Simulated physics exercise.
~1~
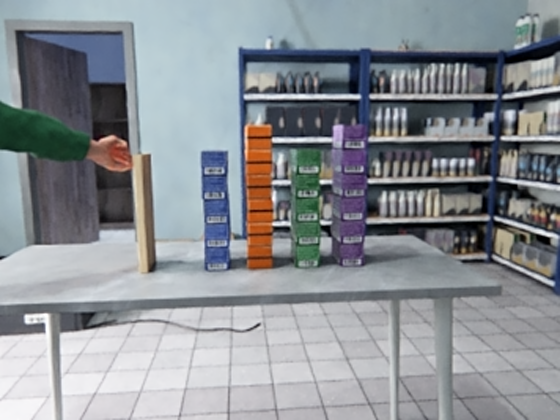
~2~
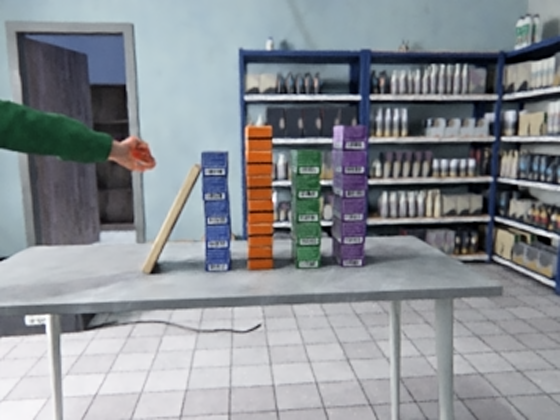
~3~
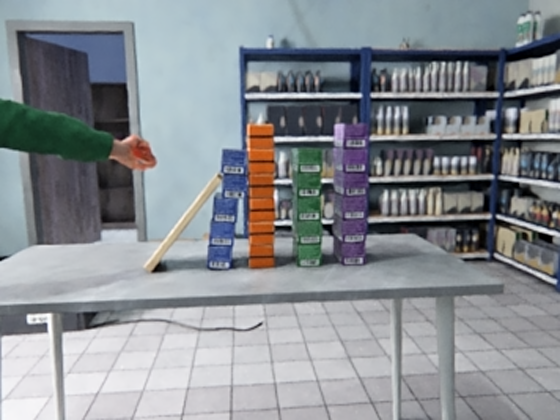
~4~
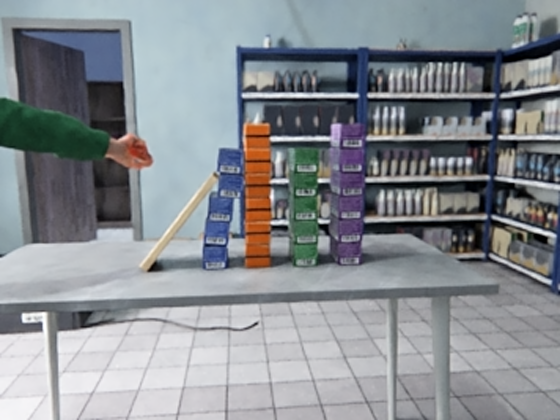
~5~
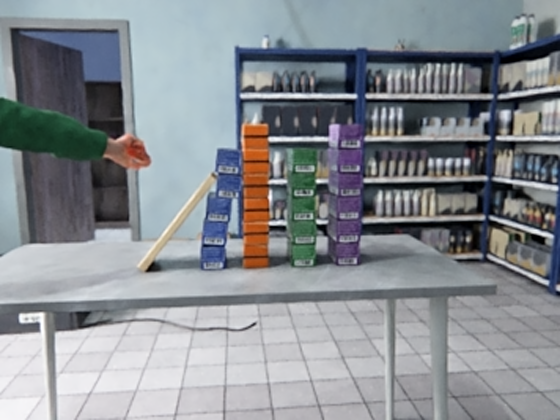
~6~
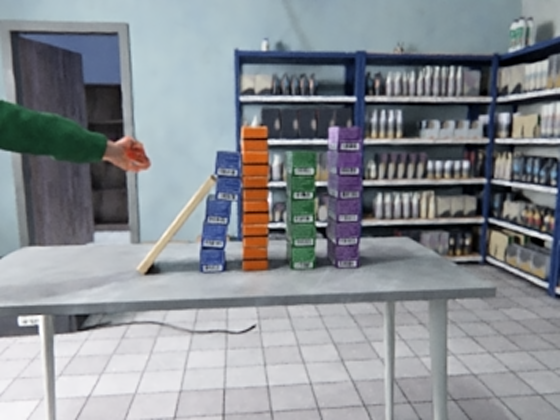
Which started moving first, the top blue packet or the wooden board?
The wooden board started moving first, tipping to the right before the top blue packet shifted.
